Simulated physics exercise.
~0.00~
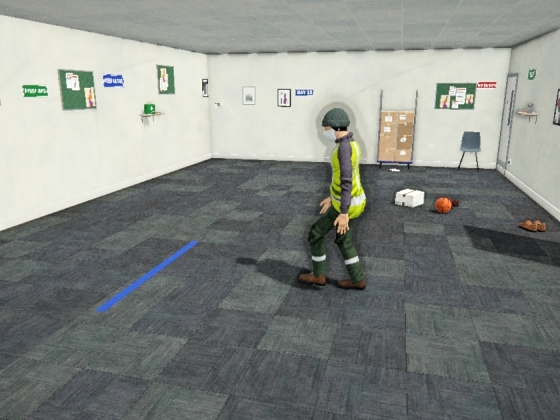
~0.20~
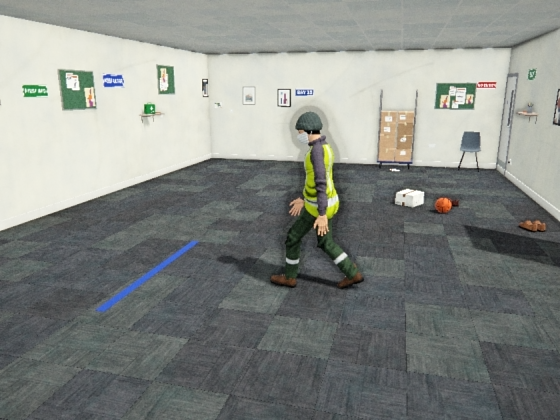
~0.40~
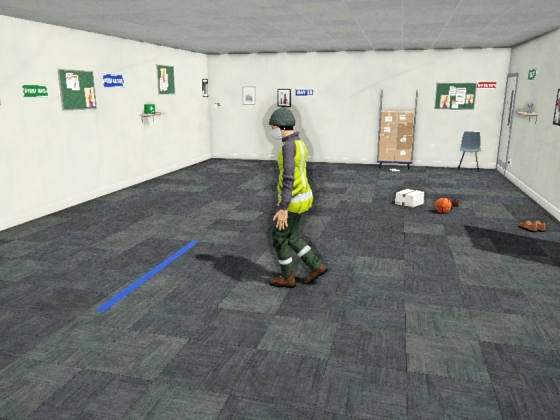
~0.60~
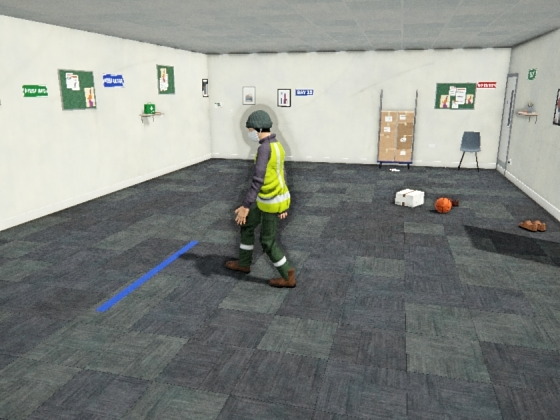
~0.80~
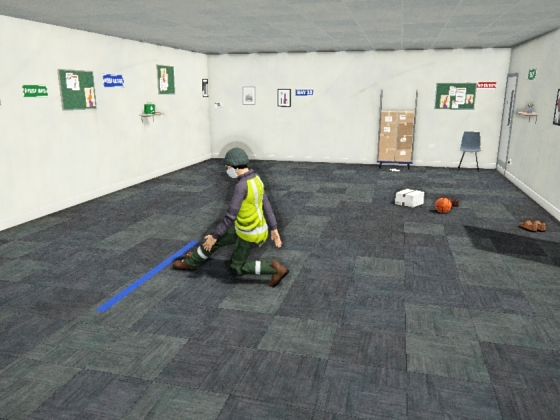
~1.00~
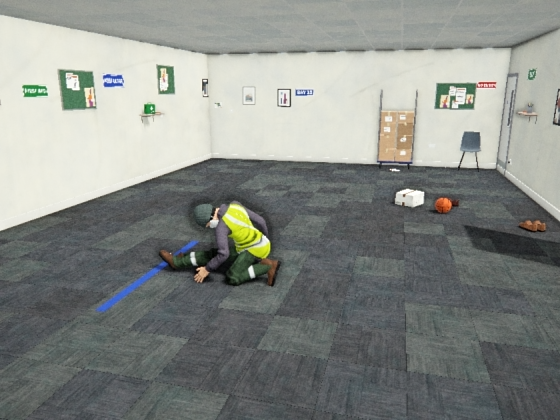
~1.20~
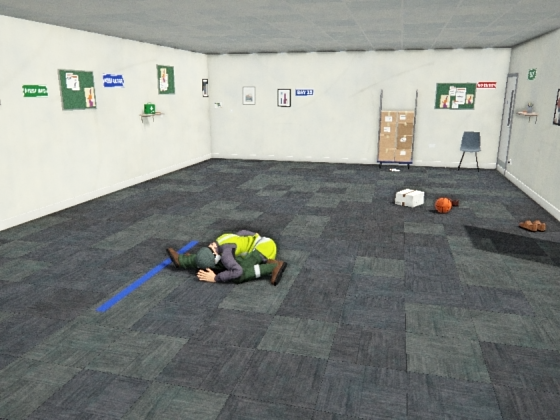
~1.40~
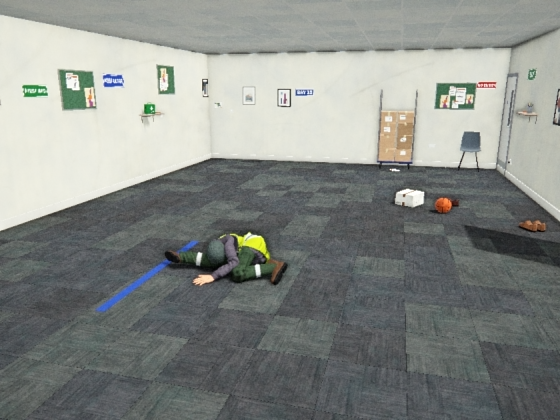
A figure in a dark green helmet, yellow high-visibility vest and green trousers walks leftward, empty-handed, across a grey-carpeted room seen from a raised, still viewpoint. A blue strip lies on the floor to the left, while boxes on a trolley, a chair, a white object, an orange ball and brown shoes sit toward the back and right. Nearing the strip, the walker drops low with legs spread, one foot reaching forward. The torso folds down, hands toward the carpet, then slumps over the legs. The figure ends crumpled on the floor, head, chest and hips short of the strip.
